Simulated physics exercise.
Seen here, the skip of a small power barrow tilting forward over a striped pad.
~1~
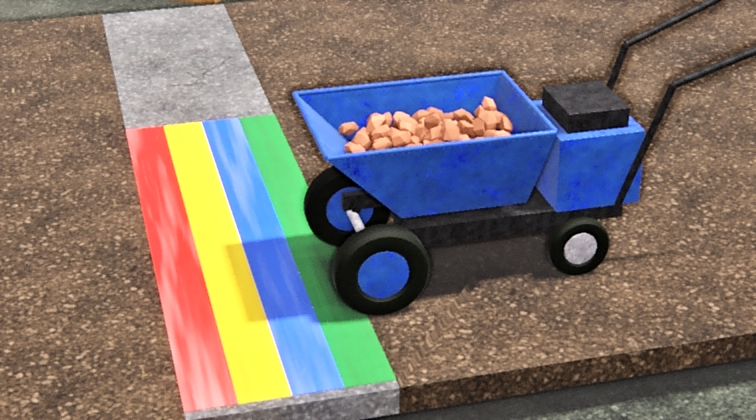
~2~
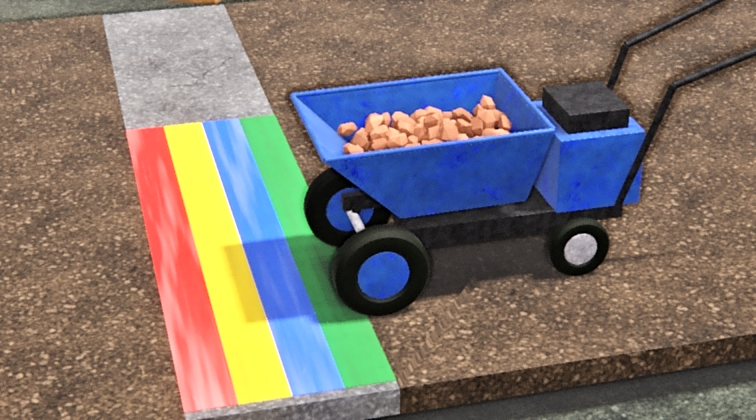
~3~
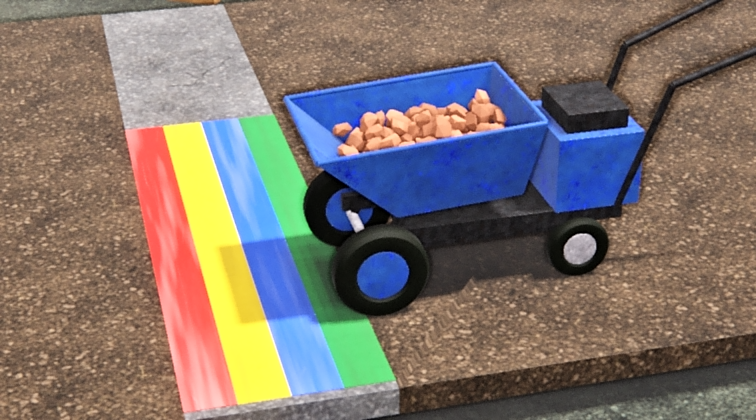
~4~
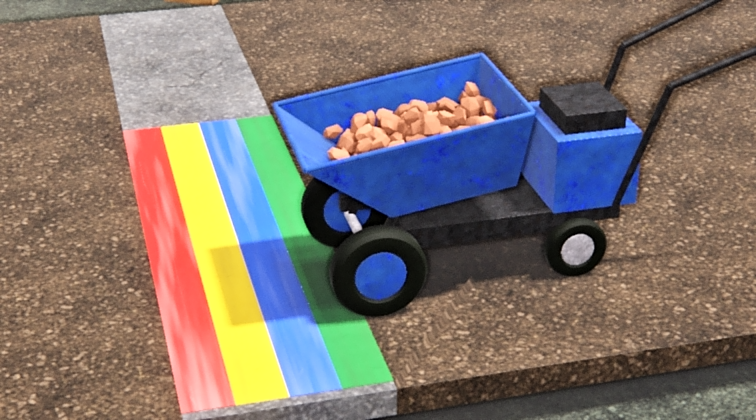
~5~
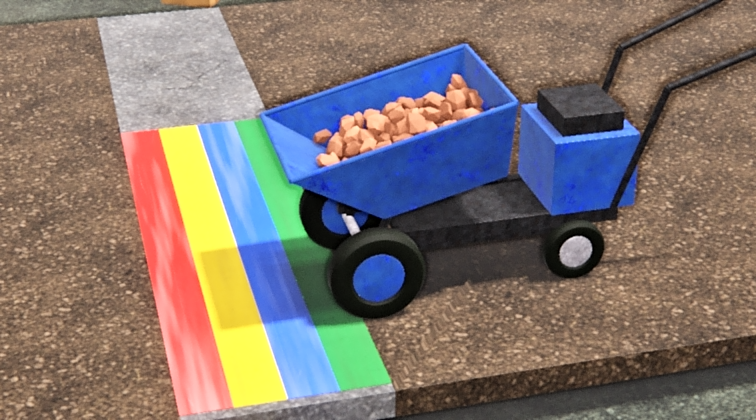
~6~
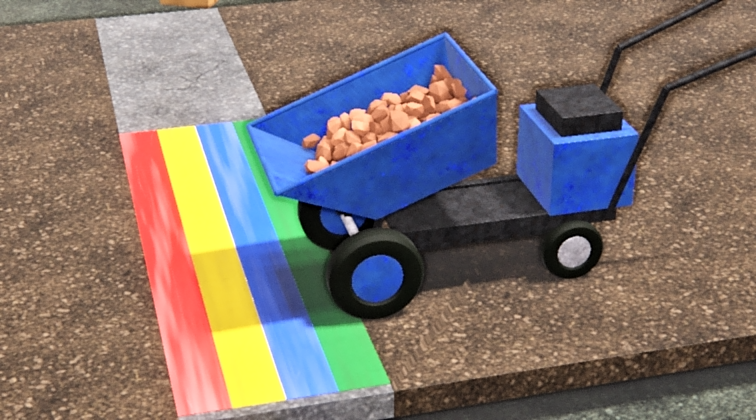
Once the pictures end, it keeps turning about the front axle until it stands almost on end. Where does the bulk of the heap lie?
The heap favours the red strip.
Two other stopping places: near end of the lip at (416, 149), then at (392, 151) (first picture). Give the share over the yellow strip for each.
The first gives 20 %, the second 30 %.
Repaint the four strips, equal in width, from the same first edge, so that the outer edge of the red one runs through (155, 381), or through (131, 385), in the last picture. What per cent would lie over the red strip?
About 30 and 40 per cent.
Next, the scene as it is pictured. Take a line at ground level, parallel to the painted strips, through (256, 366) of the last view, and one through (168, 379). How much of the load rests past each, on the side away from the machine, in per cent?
In turn 90 and 40 in a hundred.
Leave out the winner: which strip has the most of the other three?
Second comes the yellow one.
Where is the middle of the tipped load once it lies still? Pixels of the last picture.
Close to (164, 296).
Soon, skip tipped steeply; all in the skip.
A while on, skip tipped right over; most in the skip; a stray few over the yellow strip; a small part over the red strip; a stray few off the paint.
Towards the end, skip tipped right over; about a quarter in the skip; a small part over the yellow strip; about a third over the red strip; about a third off the paint.
Finally, skip tipped right over; a small part in the skip; none over the green strip; none over the blue strip; a small part over the yellow strip; about a third over the red strip; about a third off the paint.
